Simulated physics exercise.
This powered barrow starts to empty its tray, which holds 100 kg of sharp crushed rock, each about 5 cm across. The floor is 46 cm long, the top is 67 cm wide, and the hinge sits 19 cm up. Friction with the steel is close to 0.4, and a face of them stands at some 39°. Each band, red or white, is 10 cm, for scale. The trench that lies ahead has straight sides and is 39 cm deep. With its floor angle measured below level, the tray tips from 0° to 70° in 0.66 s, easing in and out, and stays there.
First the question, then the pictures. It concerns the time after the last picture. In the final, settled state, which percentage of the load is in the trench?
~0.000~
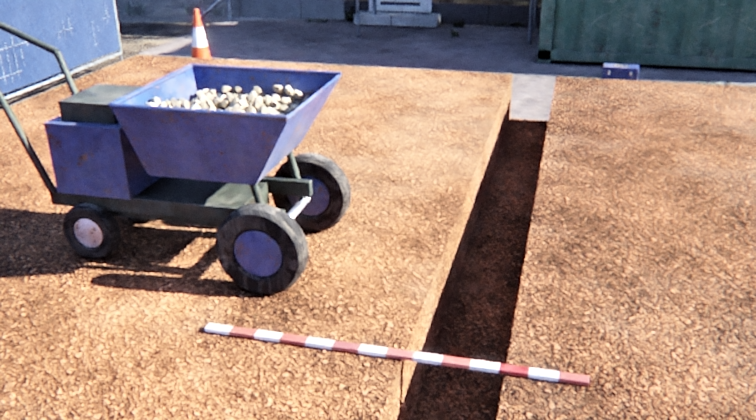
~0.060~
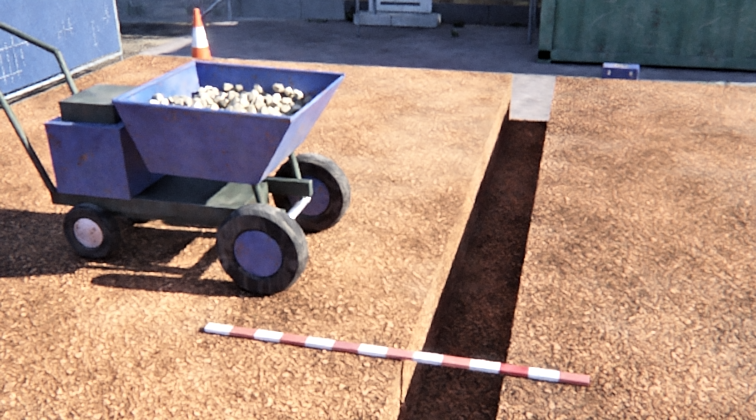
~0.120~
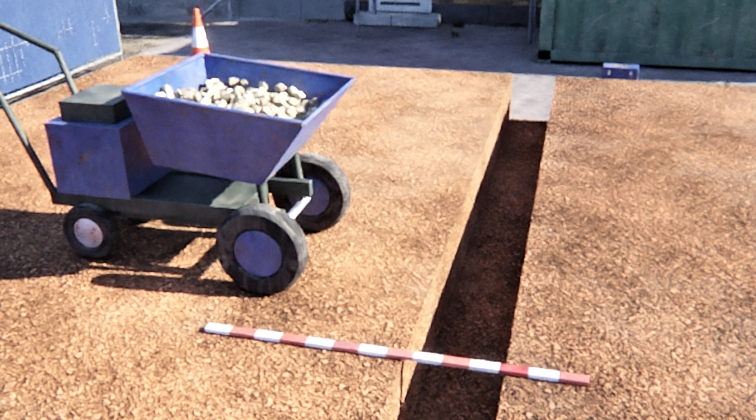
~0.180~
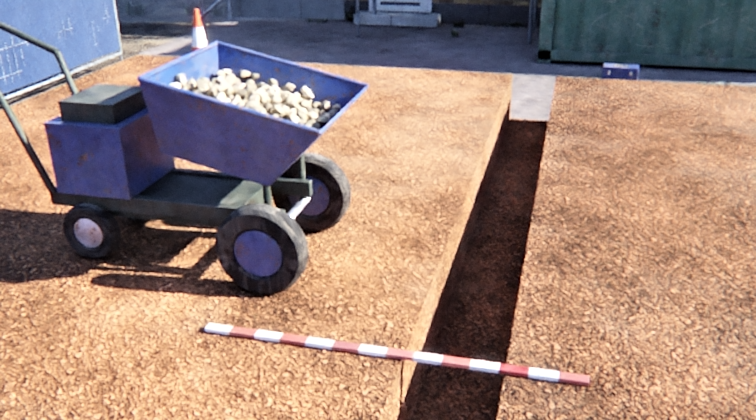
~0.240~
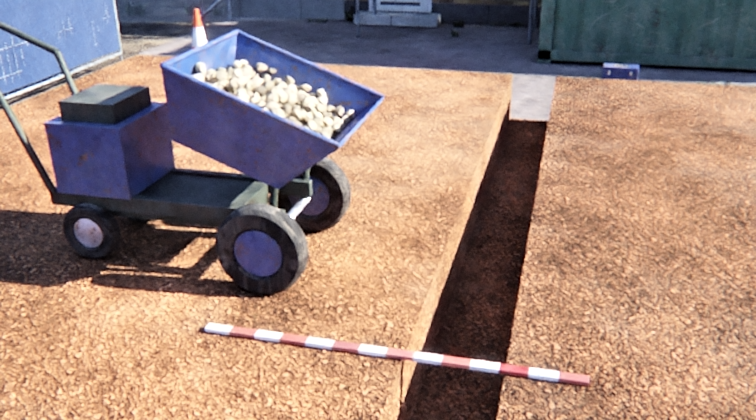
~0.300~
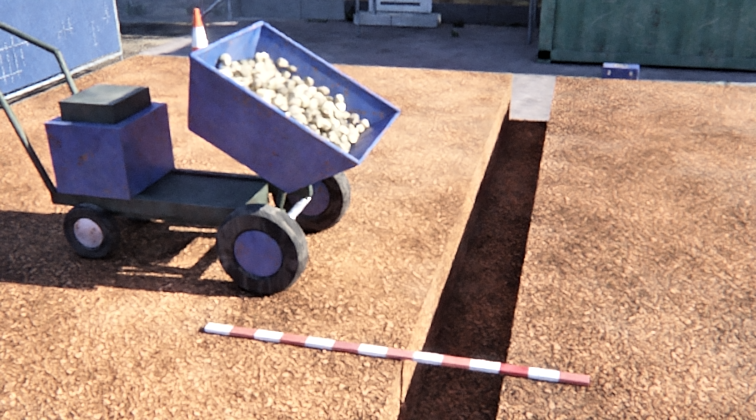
63 per cent is in the trench.
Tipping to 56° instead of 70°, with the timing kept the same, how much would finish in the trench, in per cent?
About 20 per cent would end up in the trench.
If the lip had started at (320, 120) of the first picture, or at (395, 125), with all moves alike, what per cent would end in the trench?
About 50 per cent first, then about 10 per cent.
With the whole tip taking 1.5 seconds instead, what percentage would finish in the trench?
Expected share: Around 50%.
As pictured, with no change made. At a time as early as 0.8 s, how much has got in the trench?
By then, around 15 percent.
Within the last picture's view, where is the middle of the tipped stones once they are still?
(480, 347).
After 0.5 s the floor is at 60°; 100 % in the tray; the foremost stones are at (384, 197).
After 0.8 s the floor is at 70°; 85 % in the tray, 1 % short of the trench, 15 % in the trench; the foremost stones are at (486, 314).
After 1.1 s the floor is at 70°; 48 % in the tray, 1 % short of the trench, 49 % in the trench, 1 % past the trench; the foremost stones are at (563, 274).
After 3.1 s the floor is at 70°; 36 % in the tray, 63 % in the trench, 1 % past the trench; the foremost stones are at (583, 275).
